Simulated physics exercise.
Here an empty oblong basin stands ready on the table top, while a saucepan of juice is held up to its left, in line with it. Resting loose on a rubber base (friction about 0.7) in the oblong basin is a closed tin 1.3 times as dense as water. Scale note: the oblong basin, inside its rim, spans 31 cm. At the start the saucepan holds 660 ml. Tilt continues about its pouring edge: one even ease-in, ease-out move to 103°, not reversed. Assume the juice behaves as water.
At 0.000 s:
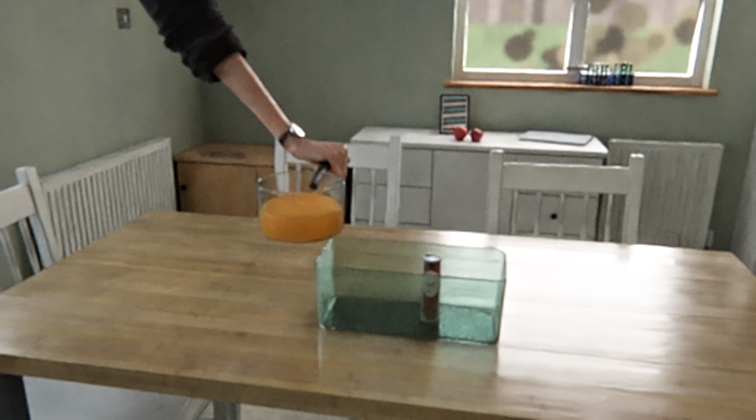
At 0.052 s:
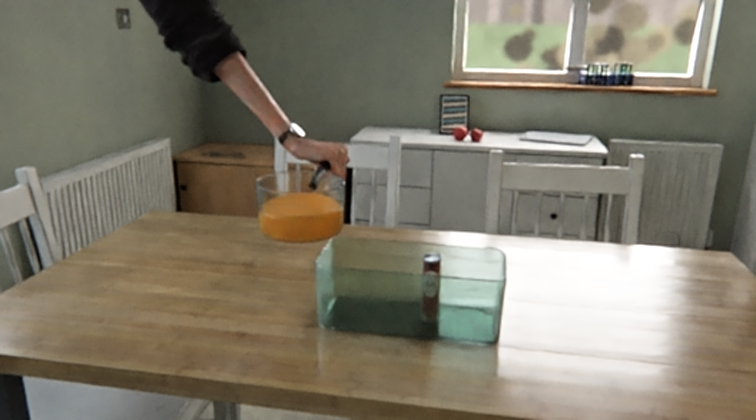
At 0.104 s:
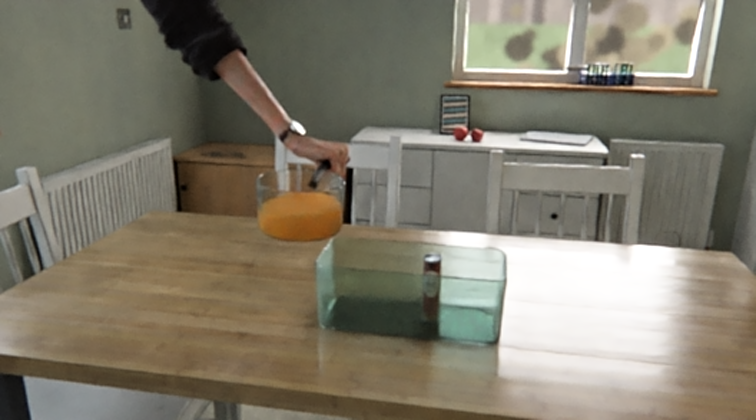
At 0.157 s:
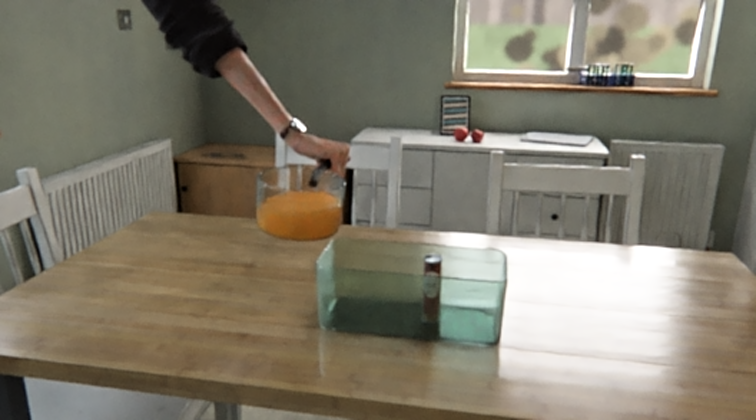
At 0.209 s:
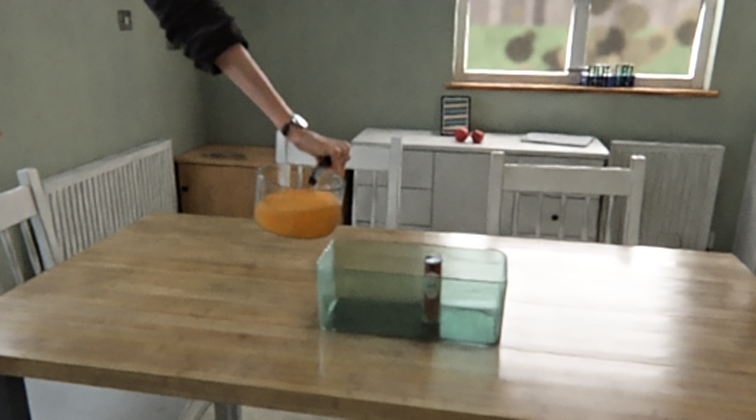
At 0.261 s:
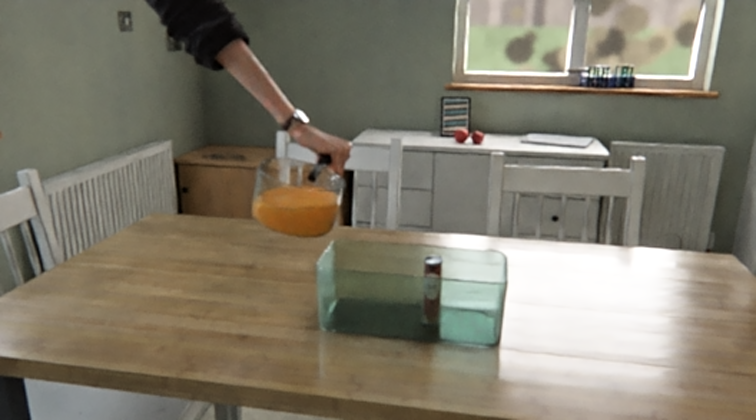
In this clip, a hand holds a clear container of orange juice by its handle, left of an oblong greenish basin with a tin in it on a wooden table, and gradually tilts the container slightly.
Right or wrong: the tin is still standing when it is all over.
Right, it is still standing.
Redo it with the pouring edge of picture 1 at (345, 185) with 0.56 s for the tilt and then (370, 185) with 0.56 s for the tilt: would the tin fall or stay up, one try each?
The tin overturns the first time and overturns the second time.
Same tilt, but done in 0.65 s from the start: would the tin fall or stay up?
Result: Tin tipped over.
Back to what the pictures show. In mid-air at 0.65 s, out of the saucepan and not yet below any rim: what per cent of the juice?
My guess is roughly 20 %.
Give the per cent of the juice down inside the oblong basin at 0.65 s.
Estimate - around 0 in a hundred parts.
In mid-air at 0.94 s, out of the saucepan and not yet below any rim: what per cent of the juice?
Close to 24 %.
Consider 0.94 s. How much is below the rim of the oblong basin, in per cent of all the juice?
54 %, more or less.
By 0.65 s the tilt is 69° and 80 per cent is still to pour; the tin stands where it began.
By 0.94 s the tilt is 99° and 20 per cent is still to pour; the tin stands where it began.
By 1.24 s the tilt is 103° and 1 per cent is still to pour; the tin stands where it began.
By 1.57 s the tilt is 103° and 0 per cent is still to pour; the tin stands where it began.
At rest the tin stands where it began.
